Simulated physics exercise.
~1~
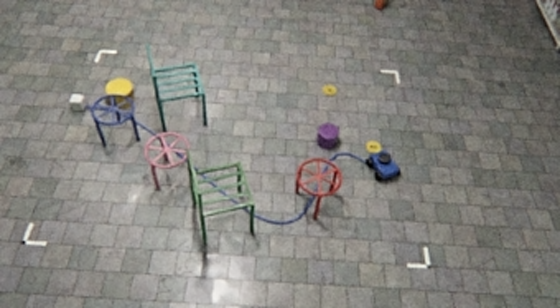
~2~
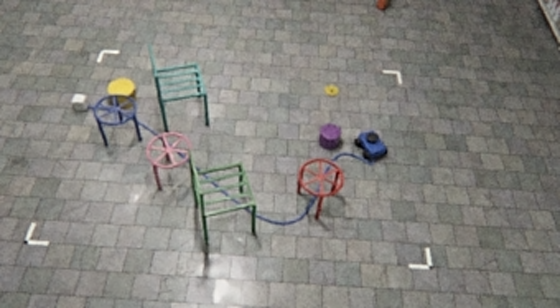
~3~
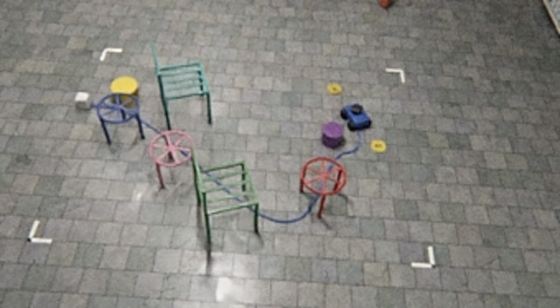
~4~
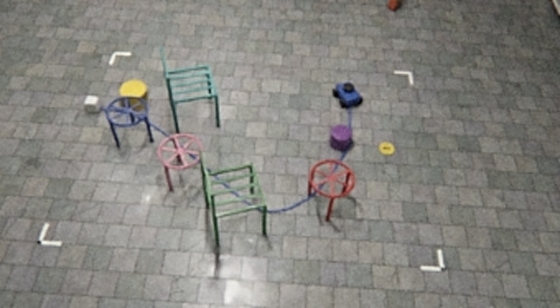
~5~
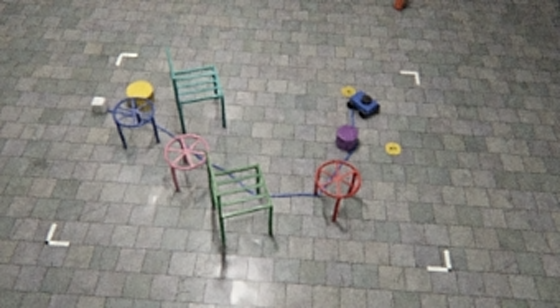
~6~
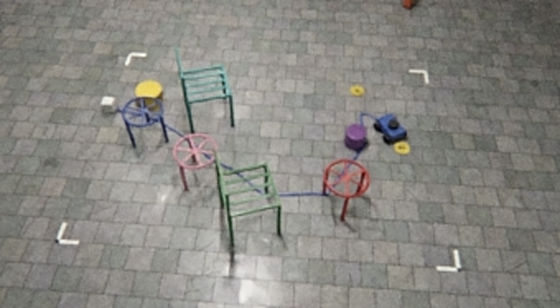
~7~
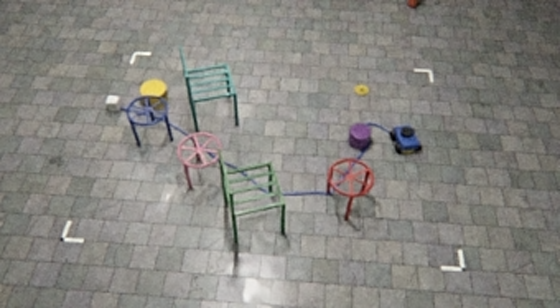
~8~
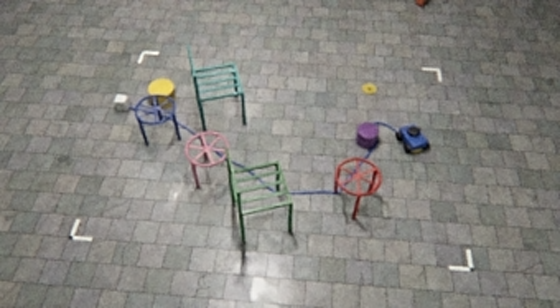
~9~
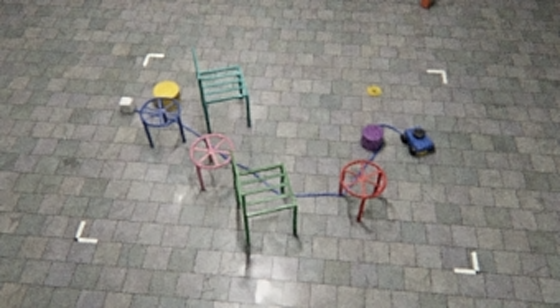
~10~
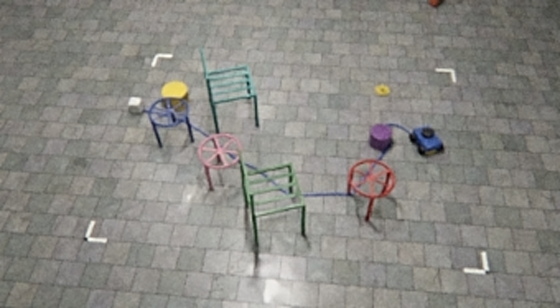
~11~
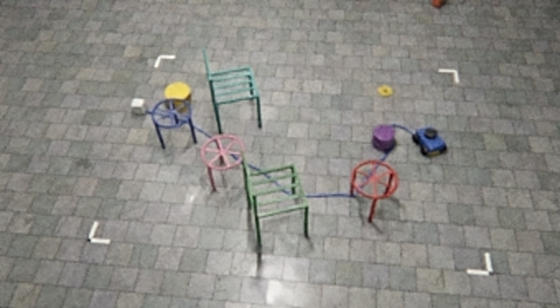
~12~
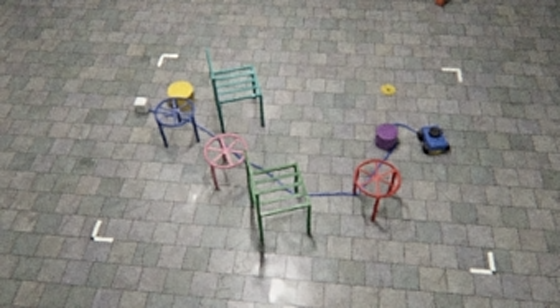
A grey paved floor with white corner marks is seen from high above. A blue cart on the right trails a blue lead that runs leftward past a red stool, a green chair and a pink stool to a blue stool and a small white box, with a yellow bin and teal chair behind and a purple tub near the cart. The cart drives up and left to a yellow mark beyond the tub, drawing the lead around it. It then heads back down and right, and the lead bends around the tub. Finally the cart stops right of the tub, the furniture still standing and the lead still reaching the white box.
